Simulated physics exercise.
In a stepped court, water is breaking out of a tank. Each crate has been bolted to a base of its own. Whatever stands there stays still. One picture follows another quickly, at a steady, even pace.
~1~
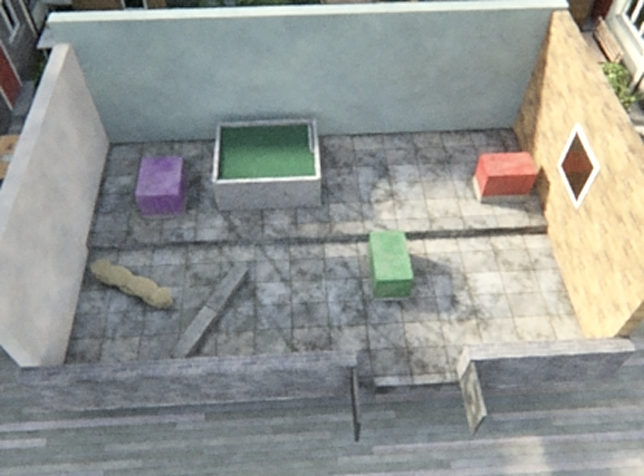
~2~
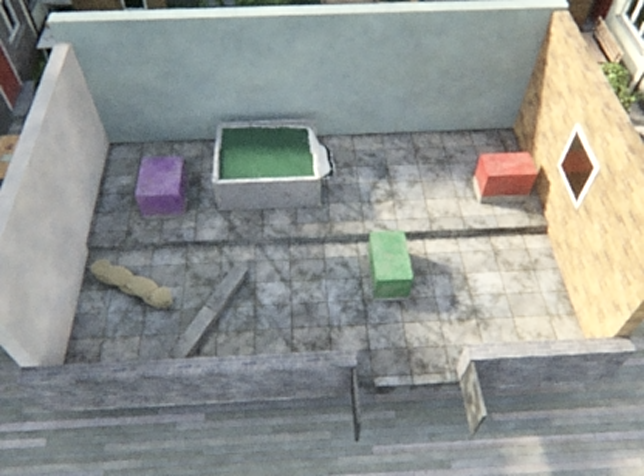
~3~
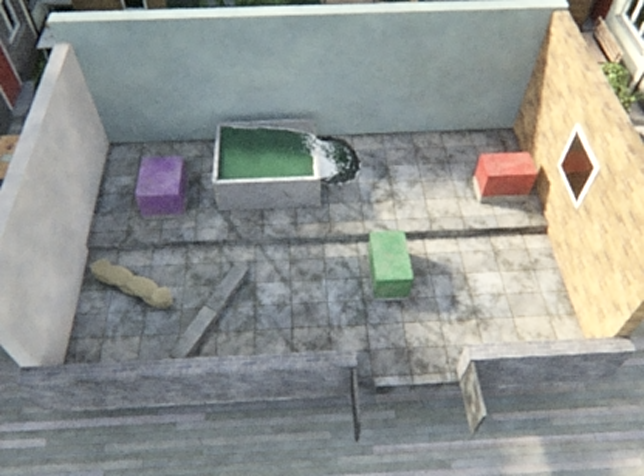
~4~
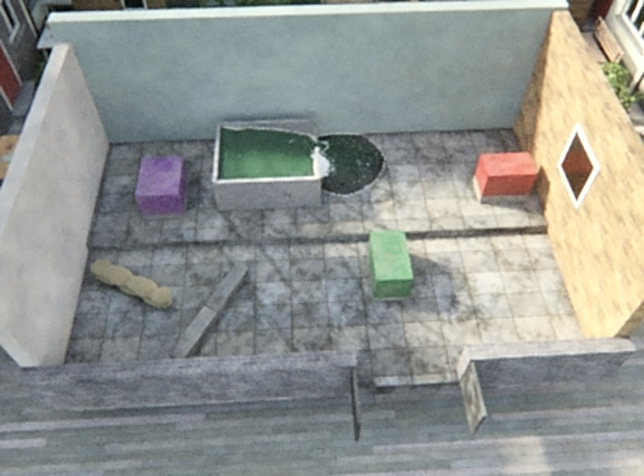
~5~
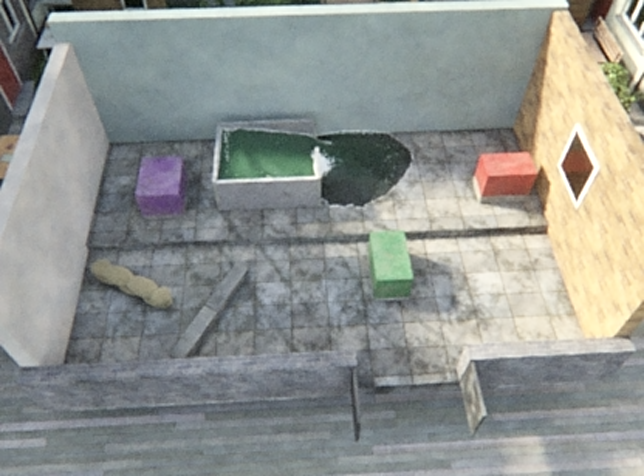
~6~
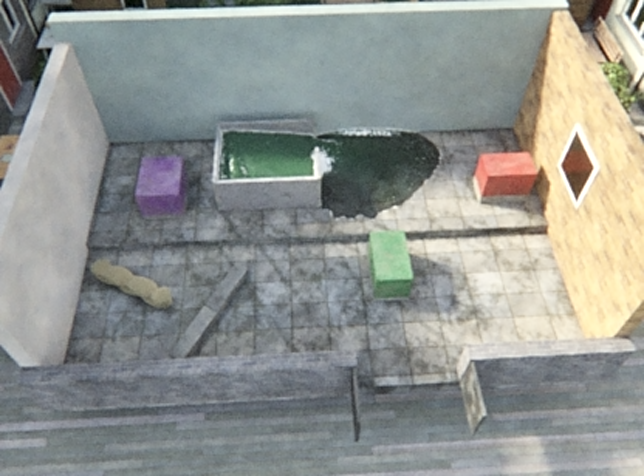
In a walled stepped court, dark green water breaking out of a tank's right side and spreading rightward across the paving.
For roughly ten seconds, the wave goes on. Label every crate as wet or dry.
Red crate: Wet; purple crate: Dry; green crate: Wet.
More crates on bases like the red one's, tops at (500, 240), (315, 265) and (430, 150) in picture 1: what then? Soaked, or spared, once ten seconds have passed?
As listed: Escapes it, is spared, is soaked.
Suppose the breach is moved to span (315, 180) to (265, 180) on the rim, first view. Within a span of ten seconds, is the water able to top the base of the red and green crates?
Log: Red crate stays clear; green crate is doused.
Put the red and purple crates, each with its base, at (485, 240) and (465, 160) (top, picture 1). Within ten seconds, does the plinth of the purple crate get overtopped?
The purple crate simply gets reached.
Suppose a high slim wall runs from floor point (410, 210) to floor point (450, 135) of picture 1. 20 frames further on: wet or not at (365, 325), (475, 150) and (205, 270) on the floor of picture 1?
Outcome by spot, in order - unwatered, unwatered, unwatered.
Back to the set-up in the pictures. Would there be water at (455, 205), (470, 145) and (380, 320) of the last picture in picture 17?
Point one sodden, point two sodden, point three left clear.
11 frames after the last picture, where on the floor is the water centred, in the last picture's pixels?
(347, 170).
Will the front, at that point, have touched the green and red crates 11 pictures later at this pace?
Green: Wet, red: Wet.
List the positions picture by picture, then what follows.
The tank at (267, 152) is whole and still, in the first picture.
Water pours out at (314, 154) and has run to (326, 176), in the second picture.
The front is at (356, 167), out from the gap at (314, 154), in the third picture.
The front is at (379, 156), out from the gap at (314, 155), in the fourth picture.
Water pours out at (314, 154) and has run to (406, 152), in the fifth picture.
The front is at (432, 147), out from the gap at (314, 154), in the sixth picture.
A moment on, water covers 20 % of the floor; the red crate water round its plinth, the purple crate not reached, the green crate water round its plinth.
Next, water covers 30 % of the floor; the red crate water round its plinth, the purple crate not reached, the green crate water round its plinth.
Then, water covers 35 % of the floor; the red crate water round its plinth, the purple crate not reached, the green crate water round its plinth.
Later, water covers 50 % of the floor; the red crate water round its plinth, the purple crate water round its plinth, the green crate water round its plinth.
In the end, water covers 60 % of the floor; the red crate was topped, the purple crate stayed above the water, the green crate was topped.
